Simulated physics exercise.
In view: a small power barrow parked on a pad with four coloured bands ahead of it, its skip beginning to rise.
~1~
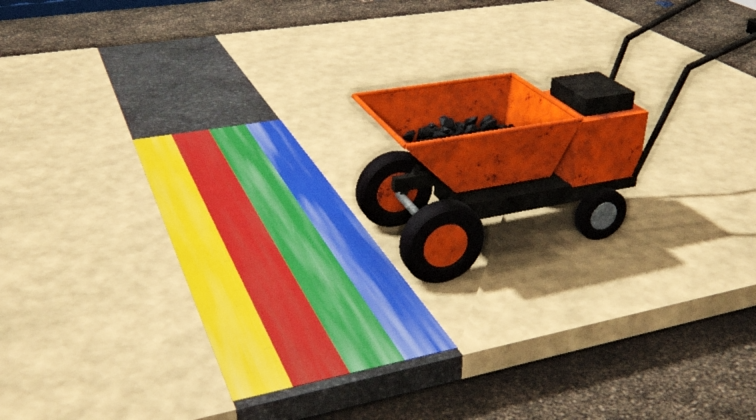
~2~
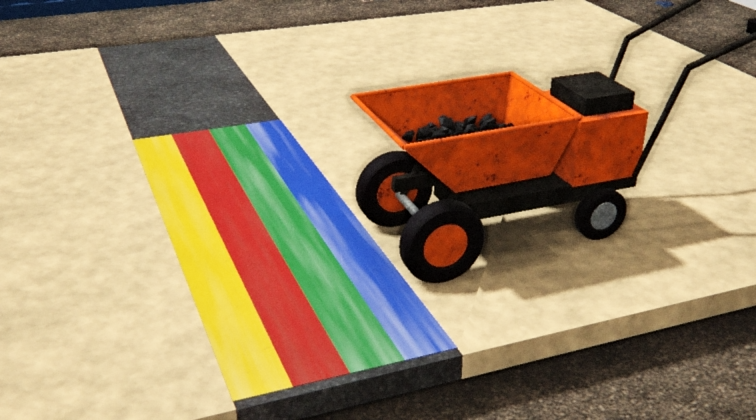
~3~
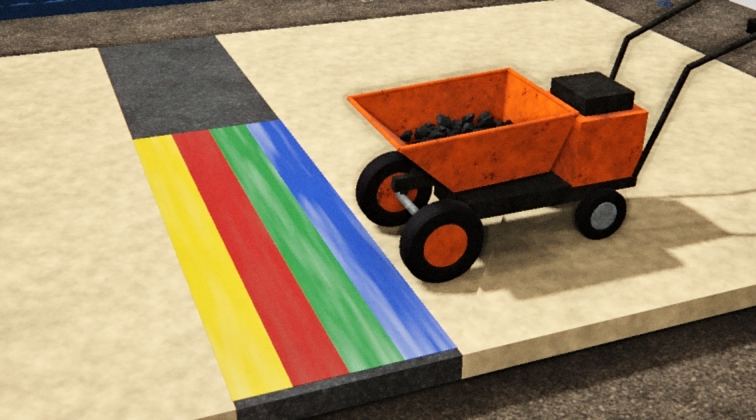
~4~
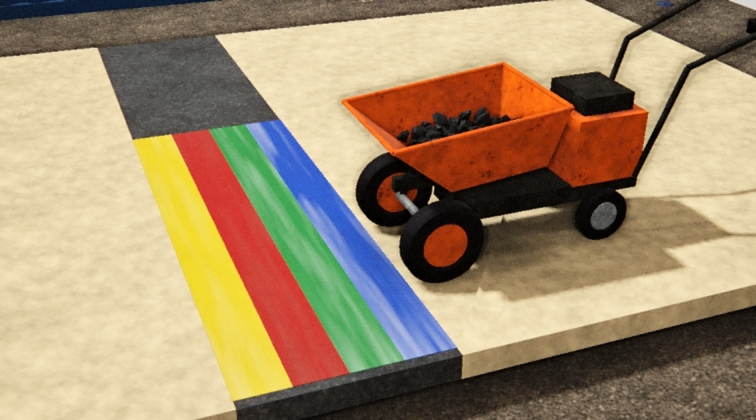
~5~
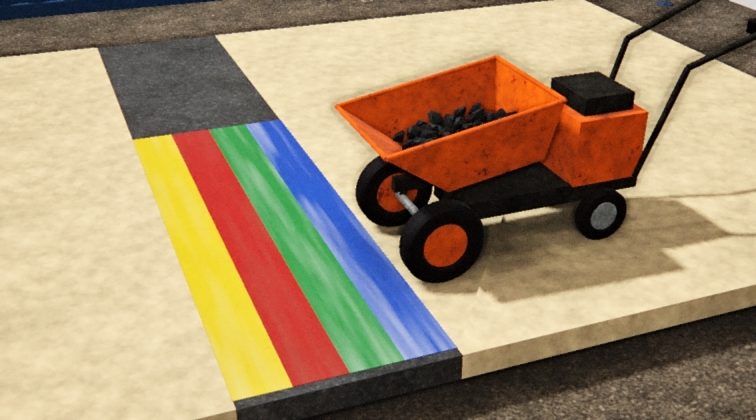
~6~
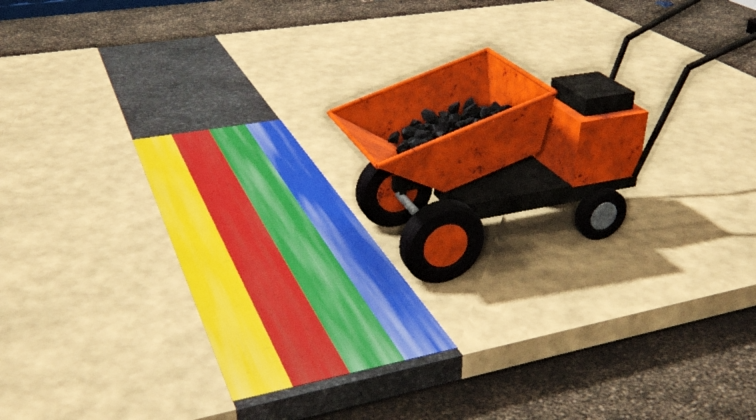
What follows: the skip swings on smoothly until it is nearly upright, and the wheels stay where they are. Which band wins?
The red strip carries the most.
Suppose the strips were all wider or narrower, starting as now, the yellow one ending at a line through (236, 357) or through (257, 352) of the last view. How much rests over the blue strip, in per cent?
Near 0 % and 0 %.
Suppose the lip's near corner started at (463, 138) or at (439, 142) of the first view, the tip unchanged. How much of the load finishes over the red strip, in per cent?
The first gives 20 %, the second 30 %.
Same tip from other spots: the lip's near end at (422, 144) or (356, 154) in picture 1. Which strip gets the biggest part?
The first try: The red one. The second: The yellow strip.
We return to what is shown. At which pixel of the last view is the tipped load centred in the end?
Near (261, 273).
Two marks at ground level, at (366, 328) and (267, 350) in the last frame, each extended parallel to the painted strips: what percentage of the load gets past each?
Roughly 80 per cent, and 20 per cent.
Shortly afterwards, skip tipped steeply; the whole lot in the skip.
Next, skip tipped right over; the bulk in the skip; a little over the green strip; a little over the red strip.
Some moments later, skip tipped right over; near a quarter in the skip; a little over the green strip; near a third over the red strip; near a quarter over the yellow strip; a little off the paint.
In the end, skip tipped right over; near a quarter in the skip; none at all over the blue strip; a little over the green strip; near a third over the red strip; near a quarter over the yellow strip; a little off the paint.
